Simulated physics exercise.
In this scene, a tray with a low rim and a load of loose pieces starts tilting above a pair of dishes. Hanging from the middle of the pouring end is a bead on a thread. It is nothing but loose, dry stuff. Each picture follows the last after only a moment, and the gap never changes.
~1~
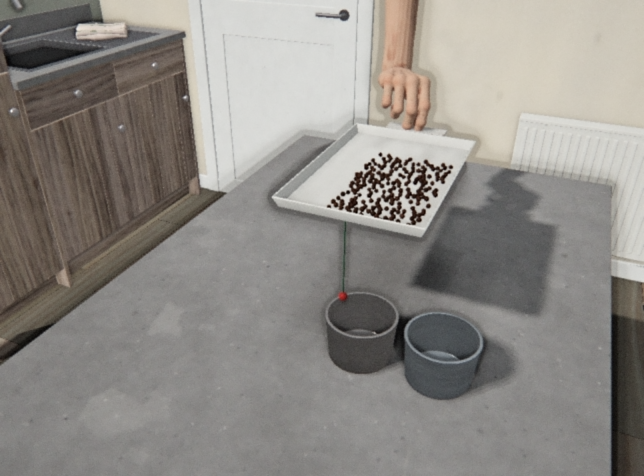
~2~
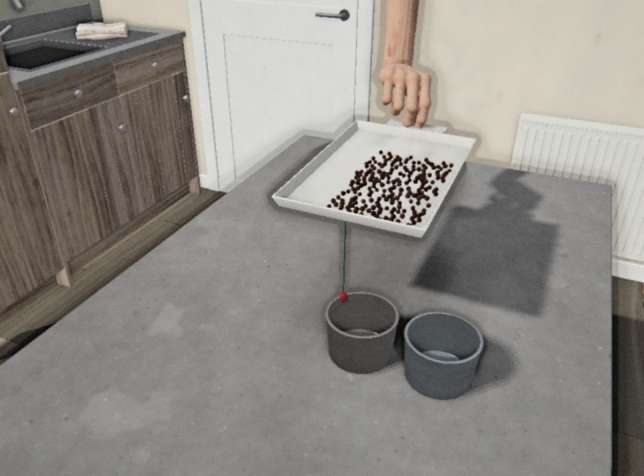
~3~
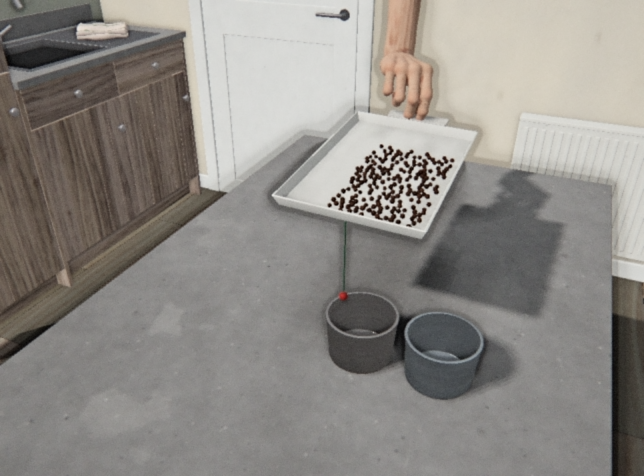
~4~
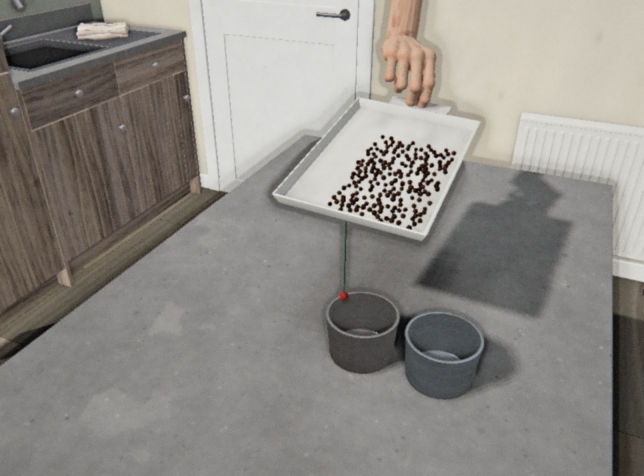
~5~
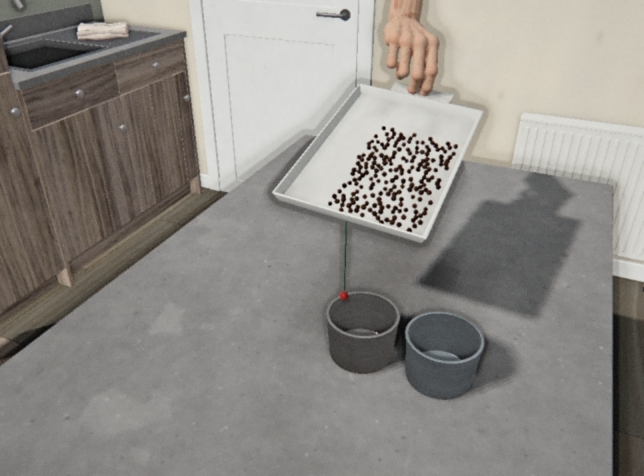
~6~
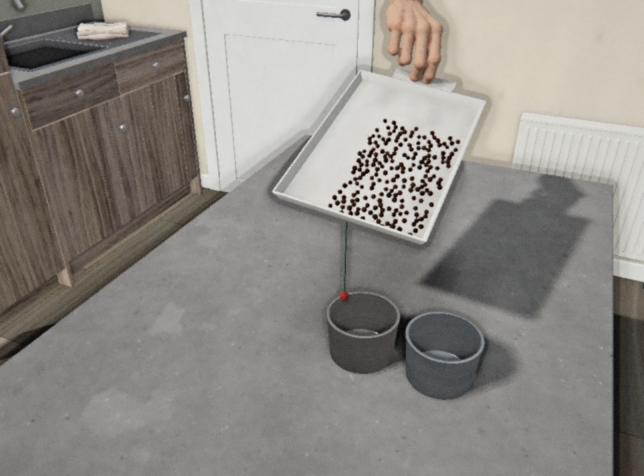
A hand tilts a white tray of small dark berries toward two gray dishes below.
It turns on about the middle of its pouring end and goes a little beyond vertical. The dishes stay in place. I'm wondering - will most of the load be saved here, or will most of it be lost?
Most of it is saved.
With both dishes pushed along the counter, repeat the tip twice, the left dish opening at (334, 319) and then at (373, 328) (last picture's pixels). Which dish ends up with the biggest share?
The first try: The right-hand dish. The second: The left one.
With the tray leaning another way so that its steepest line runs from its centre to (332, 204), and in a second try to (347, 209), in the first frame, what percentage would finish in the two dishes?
Shares, approx.: 10 %, then 20 %.
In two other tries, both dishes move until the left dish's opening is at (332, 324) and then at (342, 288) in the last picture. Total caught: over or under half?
For the two tries in order: Exceeding half, not as much as half.
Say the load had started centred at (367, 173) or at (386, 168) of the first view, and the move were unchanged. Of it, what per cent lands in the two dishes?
It would be roughly 60 per cent for the first and roughly 60 per cent for the second.
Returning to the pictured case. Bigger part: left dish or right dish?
The fuller one is the one on the right.
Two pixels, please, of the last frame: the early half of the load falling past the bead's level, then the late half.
Earlier half at (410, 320), later half at (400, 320).
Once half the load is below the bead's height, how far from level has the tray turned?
The tilt is near 80° by then.
Soon after the last picture, tray tipped steeply; about two thirds on the tray; a small part in the right dish; a stray few in the left dish; a small part outside both; a small part in the air.
A little later, tray tipped past a quarter turn; about half in the right dish; about a quarter in the left dish; about a third outside both; a stray few in the air.
Later still, tray tipped past a quarter turn; about half in the right dish; about a quarter in the left dish; about a third outside both.
At rest, tray tipped past a quarter turn; about half in the right dish; about a quarter in the left dish; about a third outside both.
